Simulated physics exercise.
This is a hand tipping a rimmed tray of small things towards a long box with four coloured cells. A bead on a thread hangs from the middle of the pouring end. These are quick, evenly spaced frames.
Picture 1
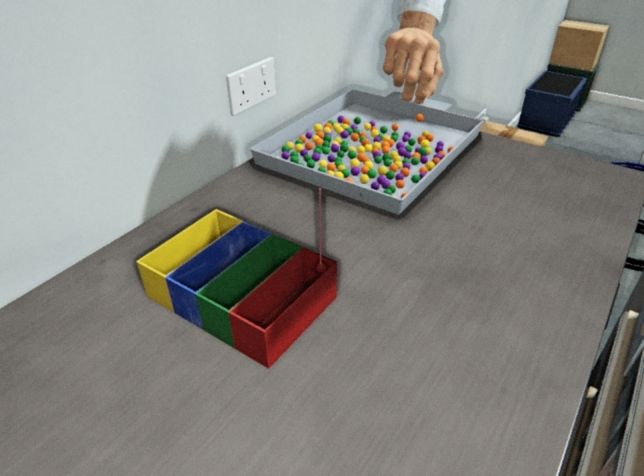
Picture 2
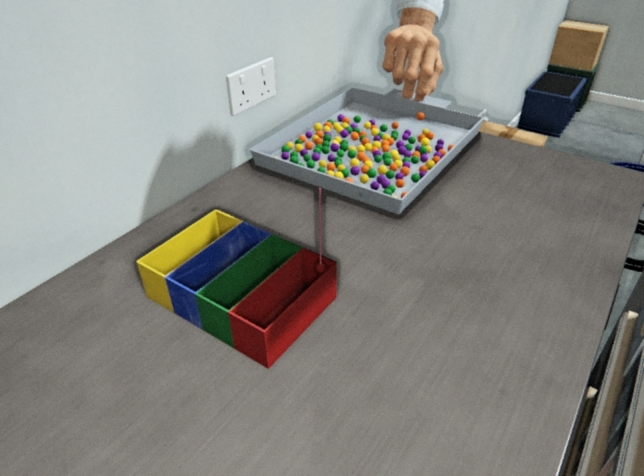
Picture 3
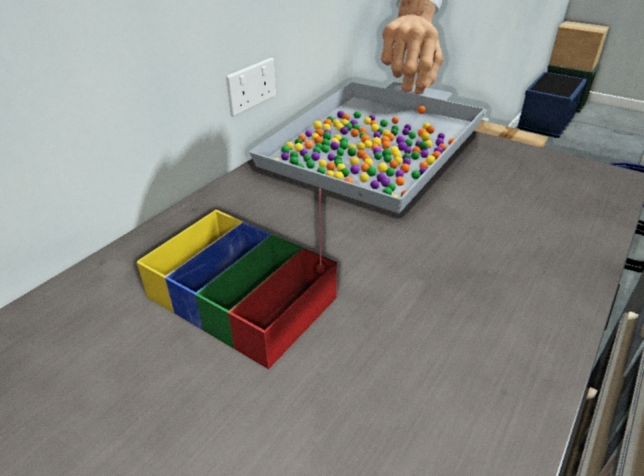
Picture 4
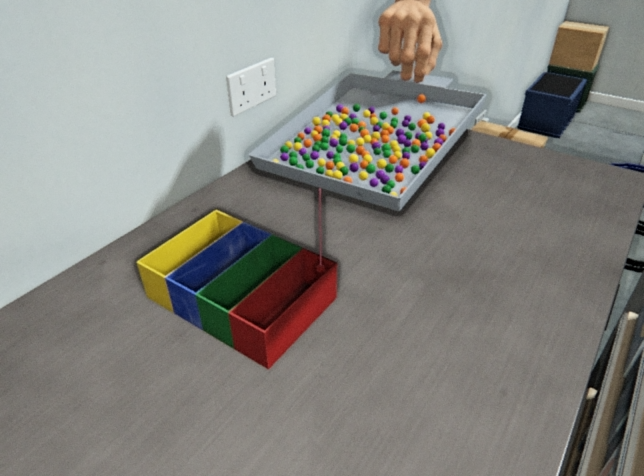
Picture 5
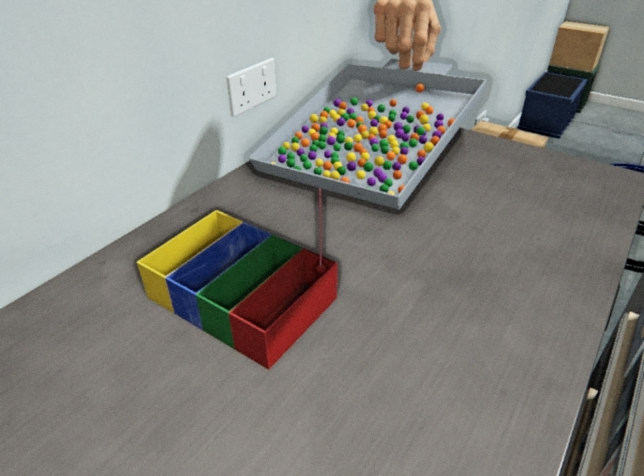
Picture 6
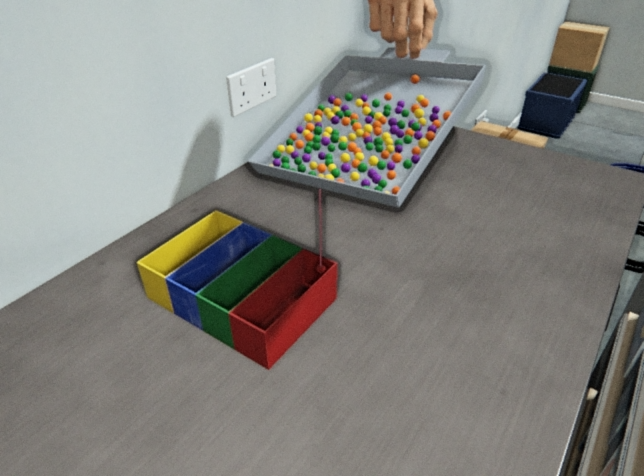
A shallow grey tray of small orange, green, purple and yellow beads sits on a dark grey worktop against a pale wall with a socket, seen from above by a still camera. Nearer, to the left, stands a box with yellow, blue, green and red cells, beside a thin hanging thread. A hand steadily raises the tray's far side, tilting it towards the front left, and the beads shift slightly.
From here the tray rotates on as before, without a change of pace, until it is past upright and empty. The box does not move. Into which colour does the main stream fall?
Most goes to the green cell.
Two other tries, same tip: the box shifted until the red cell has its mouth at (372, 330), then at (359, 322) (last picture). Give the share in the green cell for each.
The first gives 0 %, the second 0 %.
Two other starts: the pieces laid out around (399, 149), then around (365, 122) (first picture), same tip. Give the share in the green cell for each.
Roughly 60 per cent, and 70 per cent.
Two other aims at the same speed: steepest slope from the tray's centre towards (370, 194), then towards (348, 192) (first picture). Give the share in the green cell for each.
The first gives 0 %, the second 0 %.
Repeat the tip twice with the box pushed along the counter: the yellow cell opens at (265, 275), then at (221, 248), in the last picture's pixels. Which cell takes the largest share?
At the first place that yellow cell, at the second the blue one.
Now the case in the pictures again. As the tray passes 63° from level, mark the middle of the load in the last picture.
At about (310, 148).
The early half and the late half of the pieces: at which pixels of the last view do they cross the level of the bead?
Early half (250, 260), late half (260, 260).
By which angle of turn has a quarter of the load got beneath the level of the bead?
Around 90° of tilt.
Soon after the last picture, tray tipped steeply; nearly all on the tray; a stray few falling or outside the box.
A little later, tray tipped past a quarter turn; a small part on the tray; about a third in the green cell; a small part in the blue cell; a small part in the red cell; about a quarter falling or outside the box.
Later still, tray tipped past a quarter turn; about two thirds in the green cell; about a quarter in the red cell; a small part in the blue cell; a small part falling or outside the box.
At rest, tray tipped past a quarter turn; about two thirds in the green cell; about a quarter in the red cell; a small part in the blue cell; none in the yellow cell; a small part outside the box.
